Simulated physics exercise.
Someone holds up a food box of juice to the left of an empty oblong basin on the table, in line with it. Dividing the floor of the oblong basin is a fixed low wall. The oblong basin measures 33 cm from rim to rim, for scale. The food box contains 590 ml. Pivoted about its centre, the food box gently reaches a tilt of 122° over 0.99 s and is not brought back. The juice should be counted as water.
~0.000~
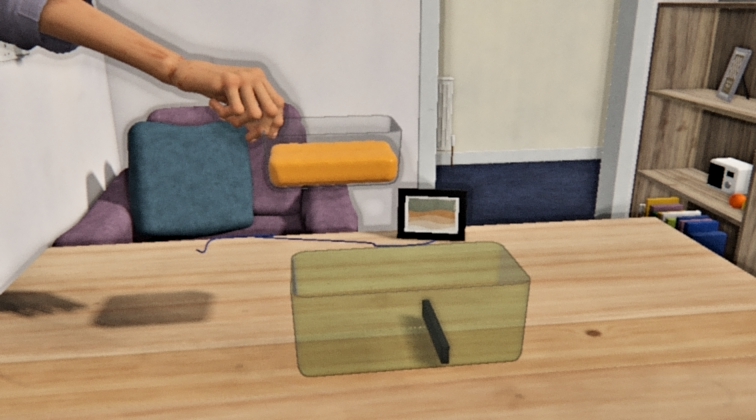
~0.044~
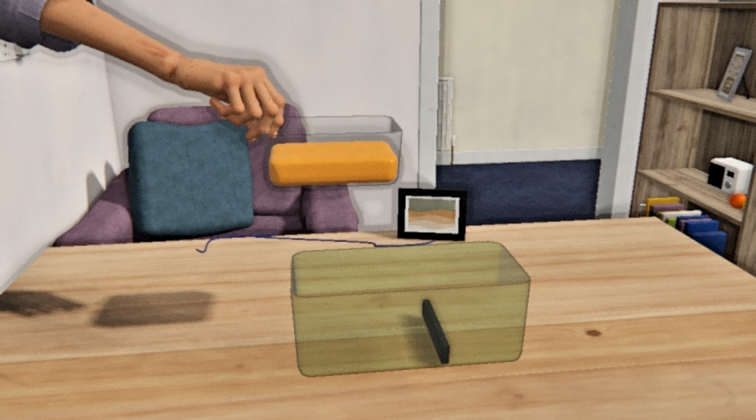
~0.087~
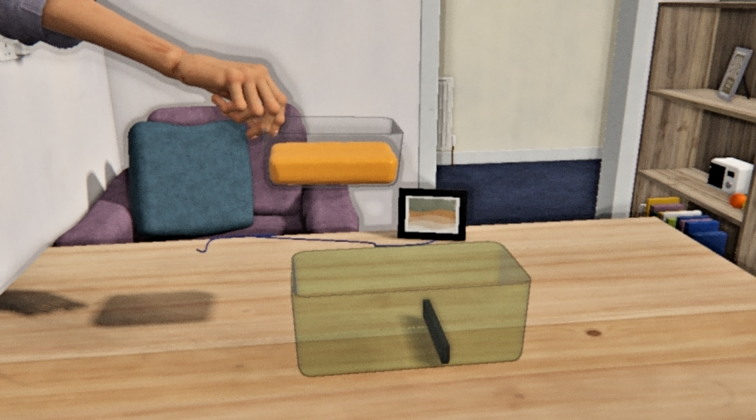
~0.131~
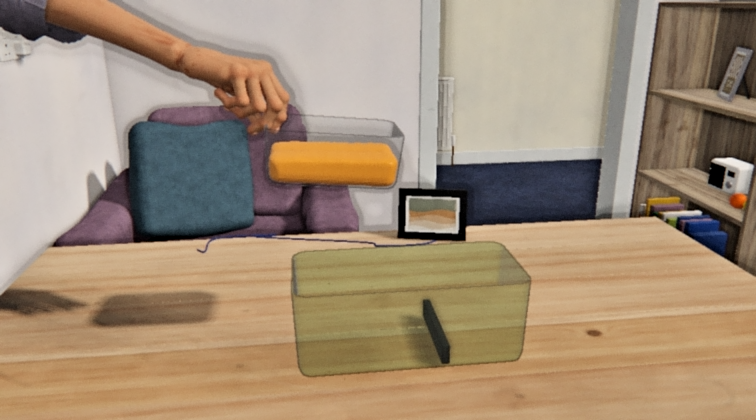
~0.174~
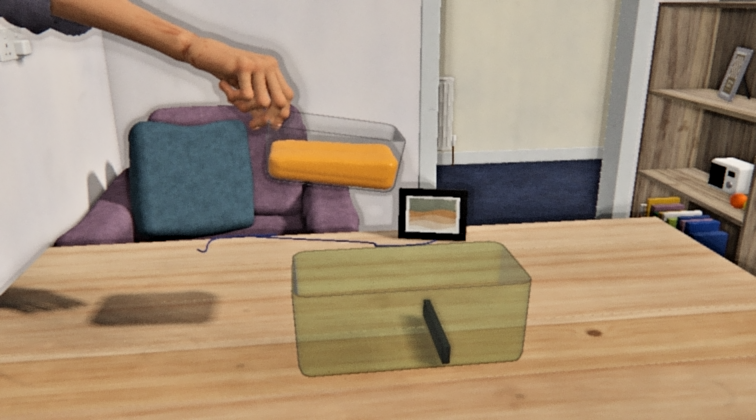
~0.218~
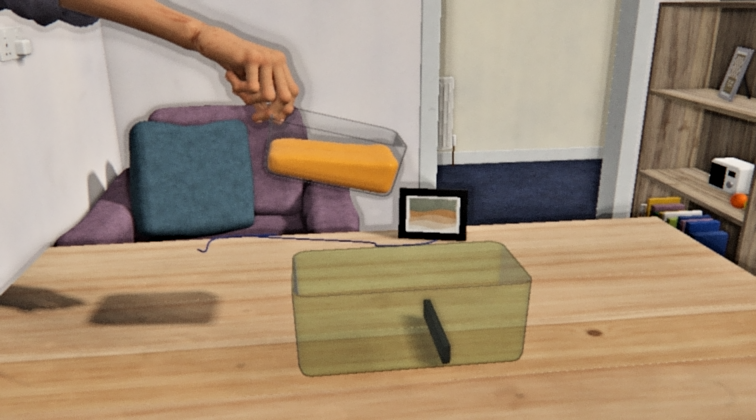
Above a wooden table, a hand gradually tilts a clear box of orange juice rightward.
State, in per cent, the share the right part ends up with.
The right part ends up with roughly 36 %.
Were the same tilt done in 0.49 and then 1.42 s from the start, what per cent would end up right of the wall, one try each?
I'd say 15 percent on the first go, 45 percent on the next.
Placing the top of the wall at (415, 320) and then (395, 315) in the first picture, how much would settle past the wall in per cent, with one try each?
First try about 60 %, second try about 70 %.
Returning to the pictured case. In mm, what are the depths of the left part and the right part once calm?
Final reading - left some 12 mm, right some 14 mm.
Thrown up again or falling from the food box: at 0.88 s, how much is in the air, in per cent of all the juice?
Roughly 10 per cent.
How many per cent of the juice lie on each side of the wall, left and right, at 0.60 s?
Lab note: Left near 8 %, right near 8.
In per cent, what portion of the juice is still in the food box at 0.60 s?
Fraction remaining: Approx. 28 per cent.
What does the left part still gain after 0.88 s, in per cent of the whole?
Some 10 per cent.
By 0.60 s the tilt is 81° and 29 per cent is still to pour, 8 is left of the wall and 8 right of it.
By 0.88 s the tilt is 118° and 3 per cent is still to pour, 51 is left of the wall and 35 right of it.
By 1.17 s the tilt is 122° and 0 per cent is still to pour, 63 is left of the wall and 35 right of it.
By 1.49 s the tilt is 122° and 0 per cent is still to pour, 62 is left of the wall and 36 right of it.
At rest 62 per cent lies left of the wall, 36 right of it and 2 outside.
